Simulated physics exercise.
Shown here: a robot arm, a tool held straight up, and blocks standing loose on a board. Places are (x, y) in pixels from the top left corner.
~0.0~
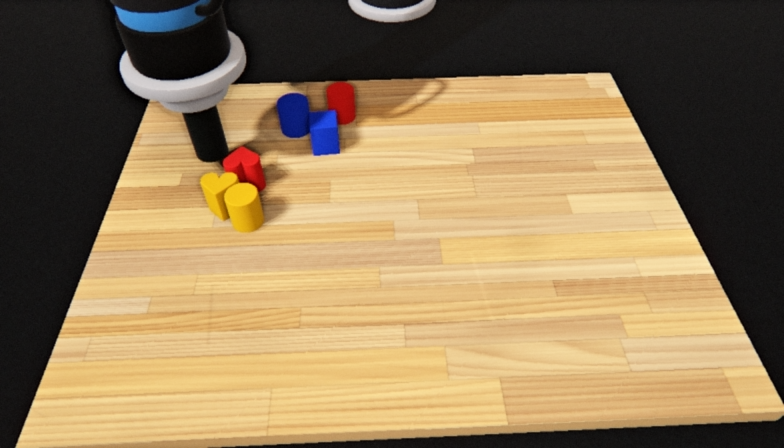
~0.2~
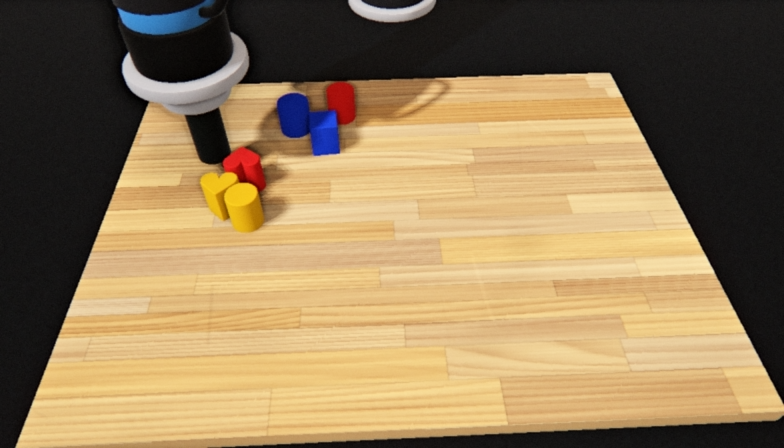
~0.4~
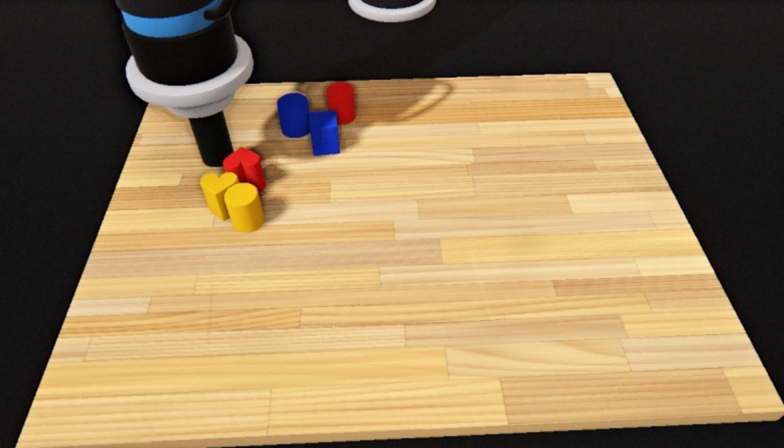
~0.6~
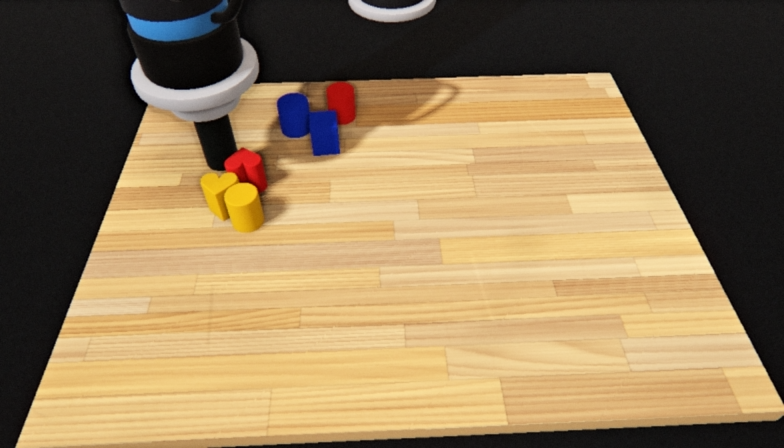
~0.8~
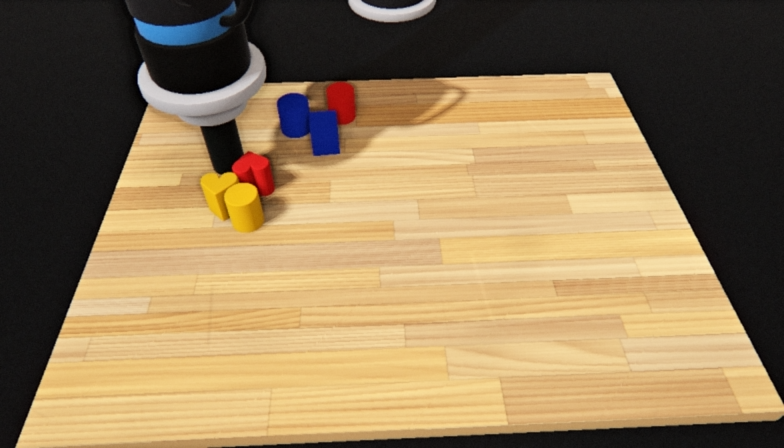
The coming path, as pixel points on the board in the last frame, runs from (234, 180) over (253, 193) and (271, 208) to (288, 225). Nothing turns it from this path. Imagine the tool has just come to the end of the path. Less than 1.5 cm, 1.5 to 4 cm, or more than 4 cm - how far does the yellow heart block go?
The under 1.5 cm band.
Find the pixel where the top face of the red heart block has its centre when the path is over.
The top centre is at (316, 193).
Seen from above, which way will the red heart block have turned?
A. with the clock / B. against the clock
I choose B.
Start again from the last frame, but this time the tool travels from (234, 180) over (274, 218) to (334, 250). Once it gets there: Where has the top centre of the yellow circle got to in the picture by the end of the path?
Roughly at (246, 214).
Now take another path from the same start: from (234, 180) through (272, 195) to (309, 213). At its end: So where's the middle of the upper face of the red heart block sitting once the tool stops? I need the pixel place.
That would be at about pixel (332, 195).
What follows on the original path. Halfway along, tool at (260, 186); yellow circle at (241, 196); red heart block at (286, 180), turned 25° anticlockwise.
At the end, tool at (285, 211); yellow heart block unmoved; yellow circle at (244, 205); red heart block at (316, 193), turned 55° anticlockwise.
